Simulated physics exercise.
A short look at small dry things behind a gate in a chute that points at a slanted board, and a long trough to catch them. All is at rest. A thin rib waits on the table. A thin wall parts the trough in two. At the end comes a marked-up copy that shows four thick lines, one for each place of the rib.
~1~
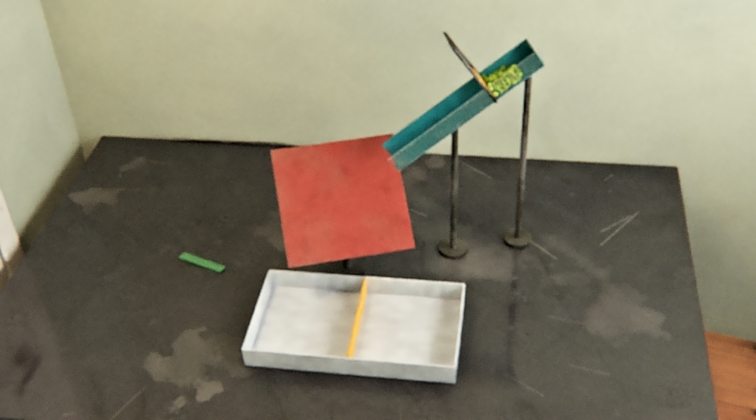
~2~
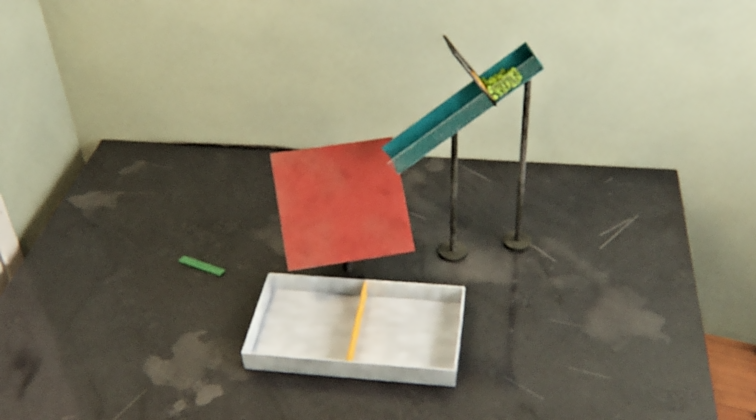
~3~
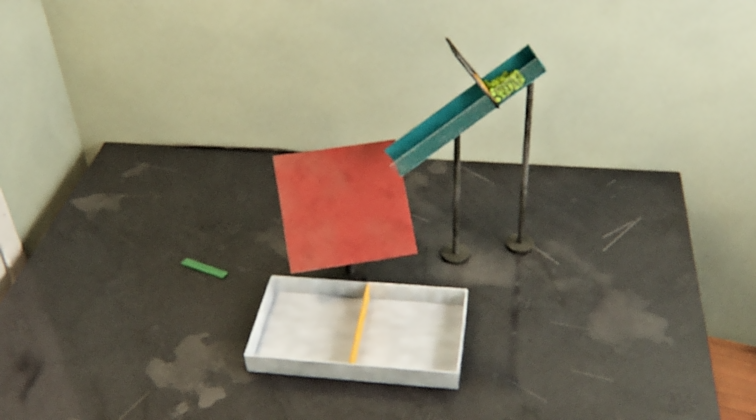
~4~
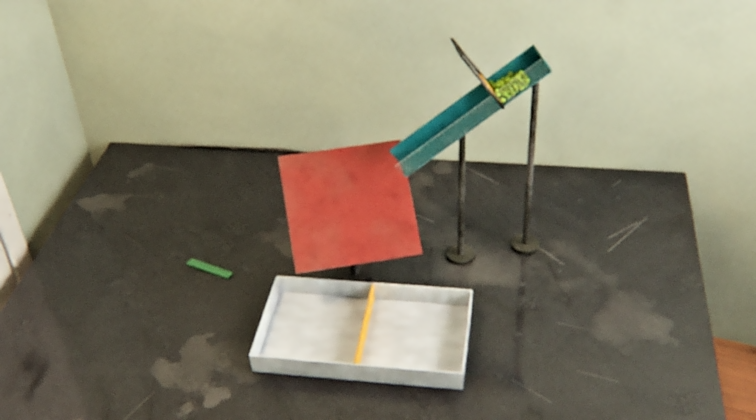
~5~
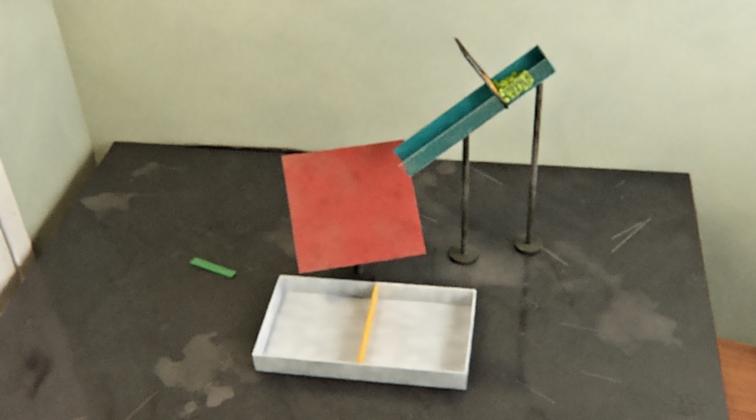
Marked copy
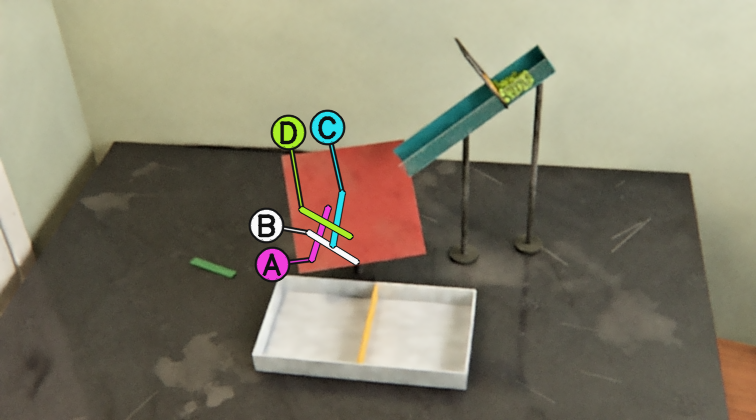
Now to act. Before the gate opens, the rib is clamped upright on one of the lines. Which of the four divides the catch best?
Line D.
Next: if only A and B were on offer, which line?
B.
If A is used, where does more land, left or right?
Left.
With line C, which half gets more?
Left.
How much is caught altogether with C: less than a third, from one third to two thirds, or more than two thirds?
More than two thirds.
On the marked copy, line A from (328, 208) to (311, 259); line B from (309, 232) to (356, 262); line C from (342, 192) to (333, 244); line D from (301, 209) to (349, 236).
With A, of what is caught, nearly all in the left half, a small part in the right.
With B, of what is caught, about a quarter in the left half, most in the right.
With C, of what is caught, nearly all in the left half, a small part in the right.
With D, of what is caught, about a third in the left half, about two thirds in the right.
